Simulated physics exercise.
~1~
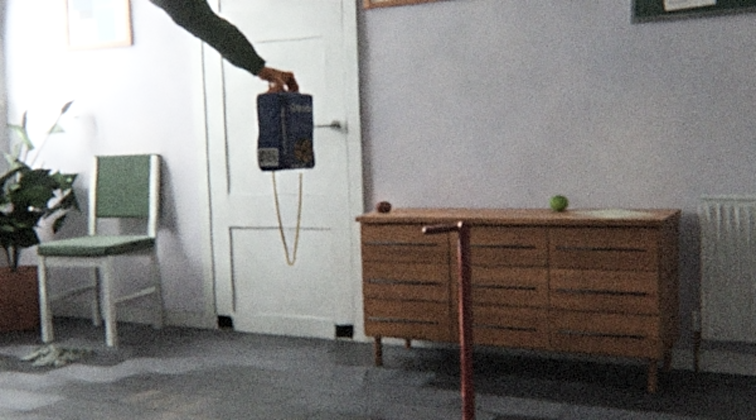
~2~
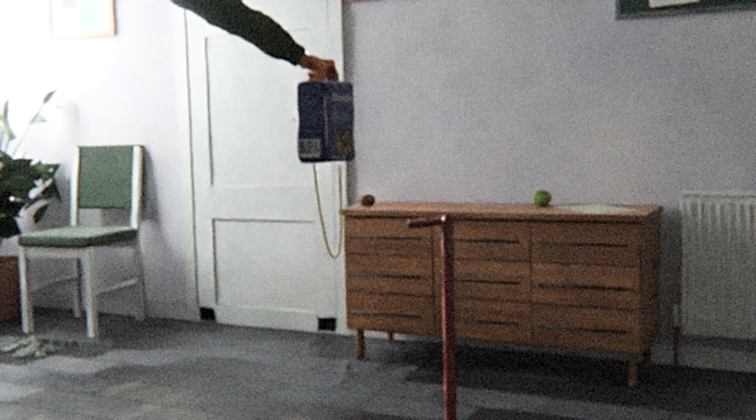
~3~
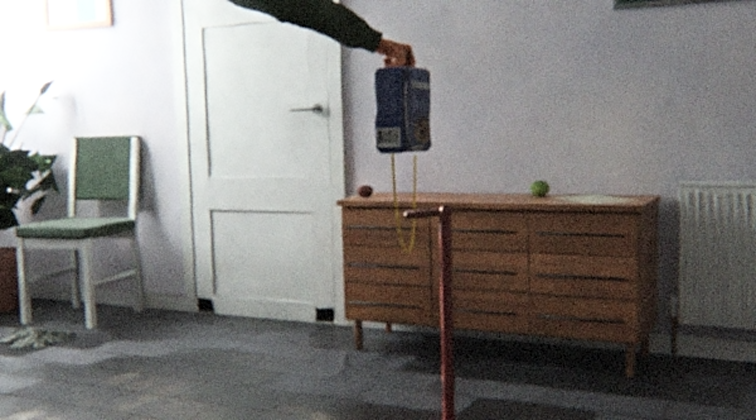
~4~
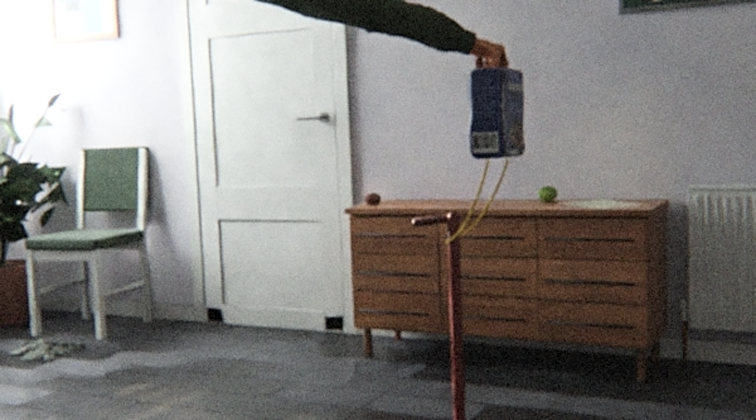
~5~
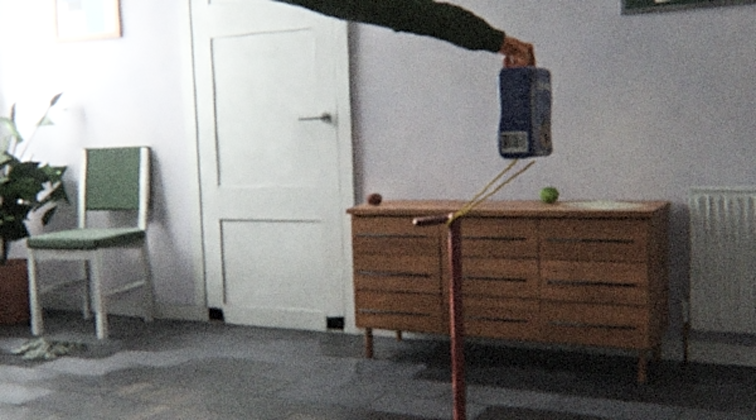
A blue sack held by a hand moving right over a red post, its hanging loop catching and pulling tight.
